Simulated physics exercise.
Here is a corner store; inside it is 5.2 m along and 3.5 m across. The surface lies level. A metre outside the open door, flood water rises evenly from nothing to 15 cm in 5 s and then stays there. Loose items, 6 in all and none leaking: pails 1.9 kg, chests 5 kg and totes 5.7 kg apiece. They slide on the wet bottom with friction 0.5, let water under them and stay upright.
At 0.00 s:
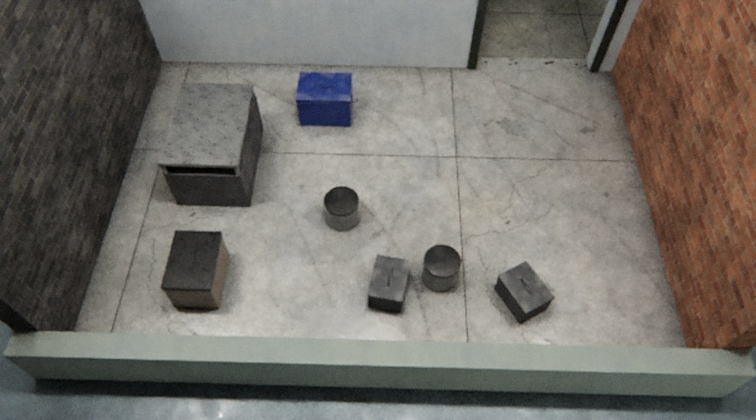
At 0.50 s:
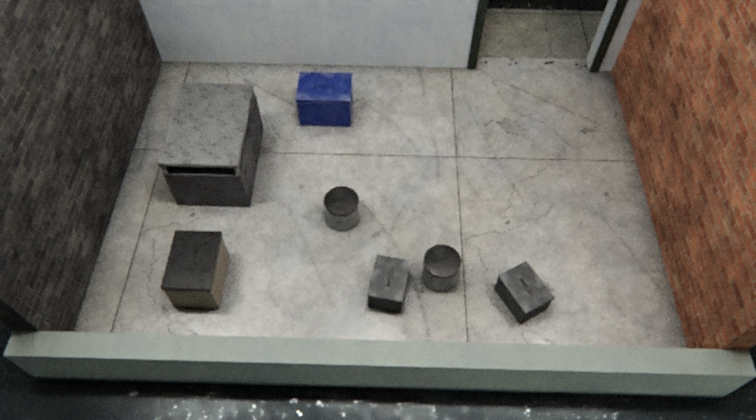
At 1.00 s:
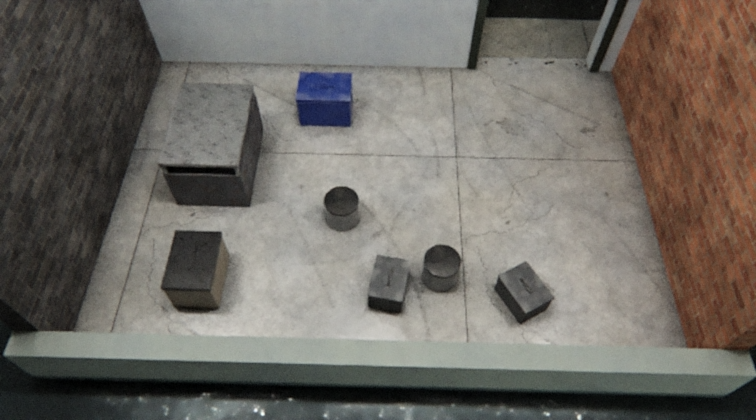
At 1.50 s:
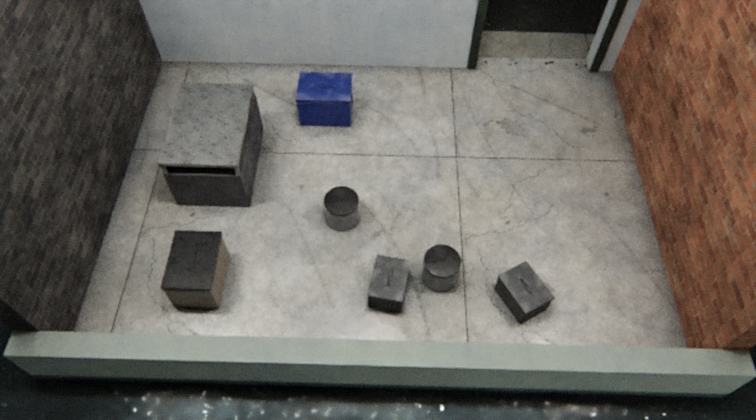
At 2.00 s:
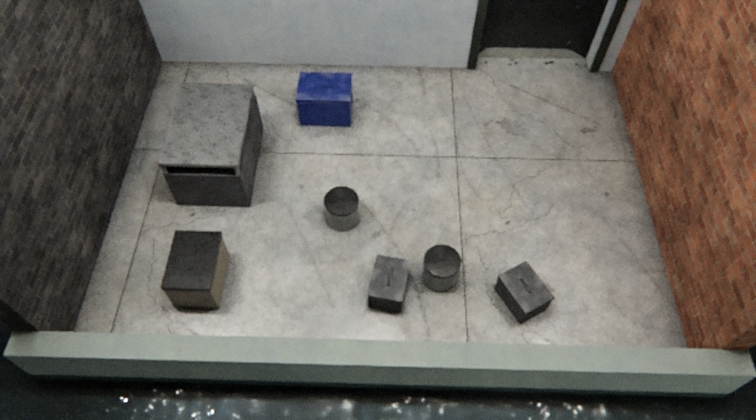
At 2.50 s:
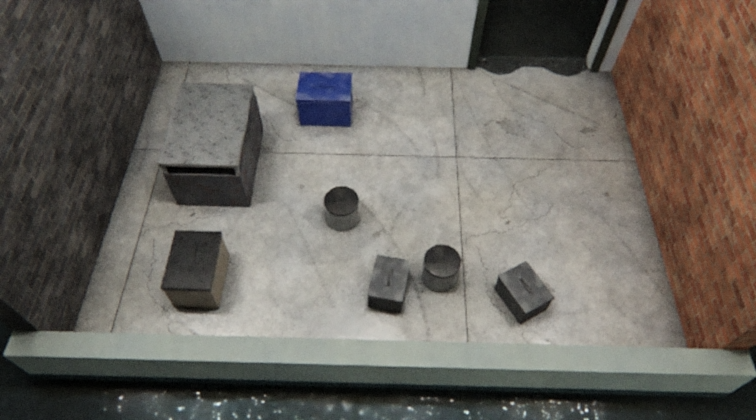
Dark water crept up to the open doorway at the back of a small room and just reached its edge, while the blue chest and the grey boxes and round tubs inside stayed still.
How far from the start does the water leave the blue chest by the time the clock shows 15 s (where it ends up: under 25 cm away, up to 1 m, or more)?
The blue chest is nudged along.
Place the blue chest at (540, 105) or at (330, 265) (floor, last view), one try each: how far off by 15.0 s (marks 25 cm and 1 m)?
In turn: It gets carried off; it gets carried off.
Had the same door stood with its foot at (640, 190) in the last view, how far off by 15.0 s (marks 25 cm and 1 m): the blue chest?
In that case the blue chest ends far away.
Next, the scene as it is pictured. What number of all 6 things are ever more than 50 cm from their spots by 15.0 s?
I count 6.
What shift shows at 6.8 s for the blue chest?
Roughly 0 cm by then.
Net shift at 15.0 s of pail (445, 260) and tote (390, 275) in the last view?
In that order: 300 cm, 250 cm.
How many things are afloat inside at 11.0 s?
I count 5.
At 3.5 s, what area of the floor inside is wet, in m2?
About 1.0 m2.
After 3.5 s the blue chest is near (324, 86), 0.0 m from its start, aground; 0 afloat.
After 6.8 s the blue chest is near (324, 86), 0.0 m from its start, aground; 0 afloat.
After 11.0 s the blue chest is near (324, 86), 0.0 m from its start, aground; 5 afloat.
After 15.0 s the blue chest is near (356, 56), 0.5 m from its start, afloat; 6 afloat.
